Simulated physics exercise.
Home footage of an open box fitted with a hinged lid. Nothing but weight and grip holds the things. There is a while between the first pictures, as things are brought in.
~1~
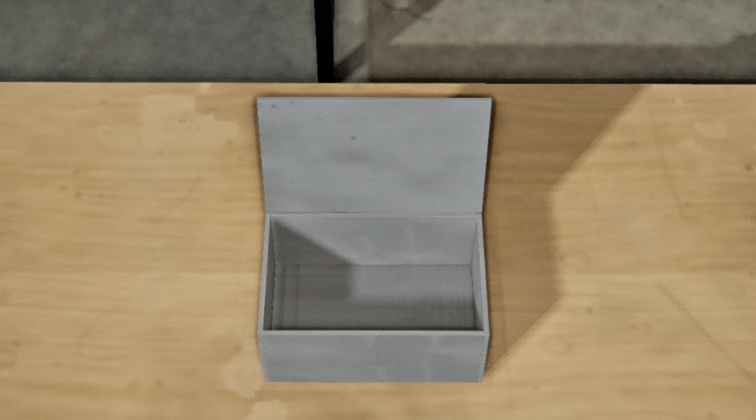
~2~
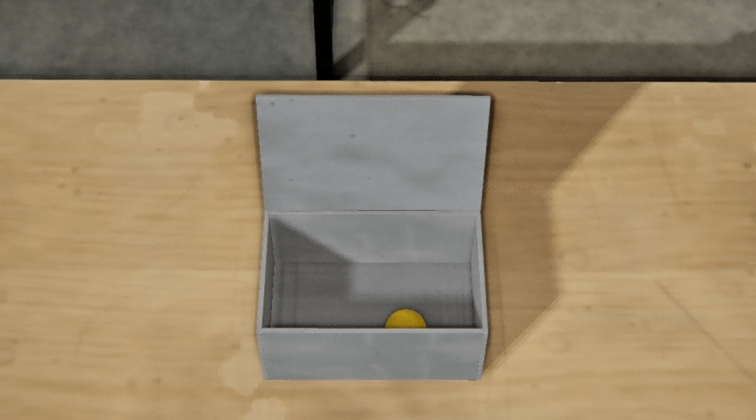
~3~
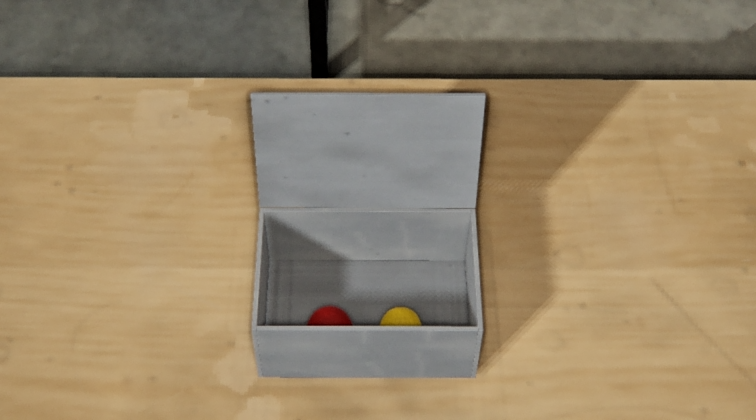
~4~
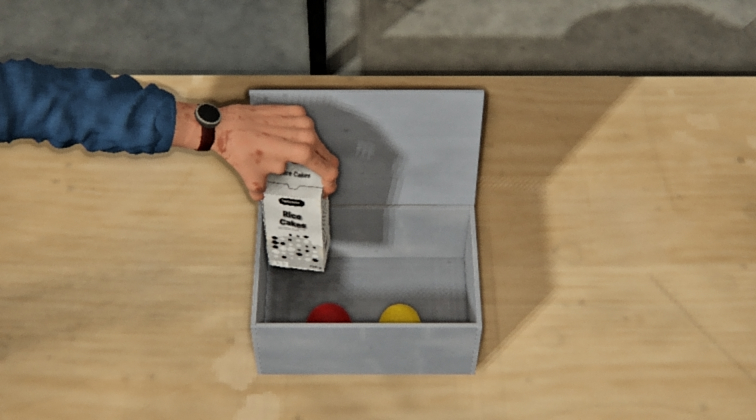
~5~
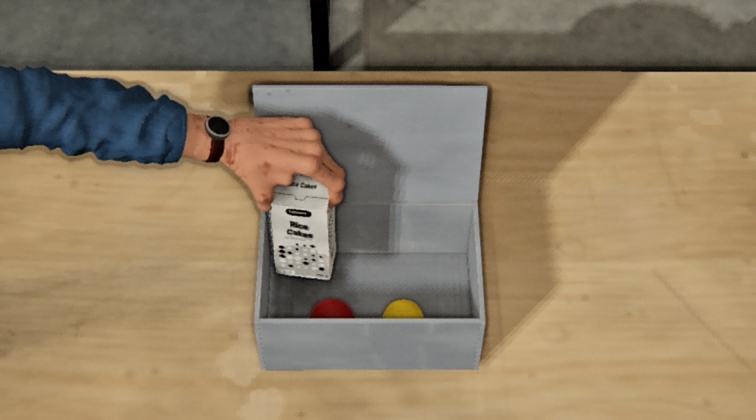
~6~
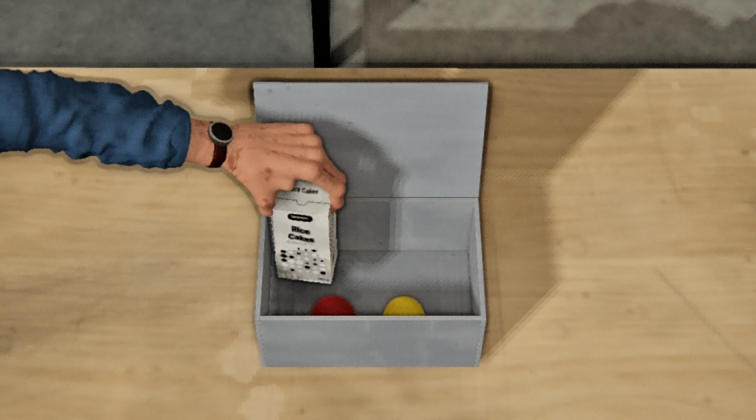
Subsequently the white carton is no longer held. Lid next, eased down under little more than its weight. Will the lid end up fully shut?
No.
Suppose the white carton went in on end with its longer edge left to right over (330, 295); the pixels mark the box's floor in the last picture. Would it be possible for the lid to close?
After that, the lid is left gaping.
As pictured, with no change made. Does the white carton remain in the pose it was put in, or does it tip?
At the finish the white carton holds its orientation.
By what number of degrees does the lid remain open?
It comes to about 35°.
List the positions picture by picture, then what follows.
In the first frame, the last thing is not in view yet.
In the second frame, the last thing is not in view yet.
In the third frame, the last thing is not in view yet.
In the fourth frame, on its way; white carton (297, 218).
In the fifth frame, on its way; white carton (304, 228).
In the sixth frame, in place under the hand; white carton (305, 232).
Then, 0.90 s on from there, lid starting down; white carton shifted about its own width near (307, 260).
Then, 1.50 s on from there, lid 68° above the rim; white carton shifted about its own width near (307, 260).
Then, 1.70 s on from there, lid 46° above the rim; white carton shifted about its own width near (307, 260).
In the end, lid 37° above the rim; moved from the start, white carton; the other 2 unmoved. At the end, from the last picture's camera, white carton near (306, 264).
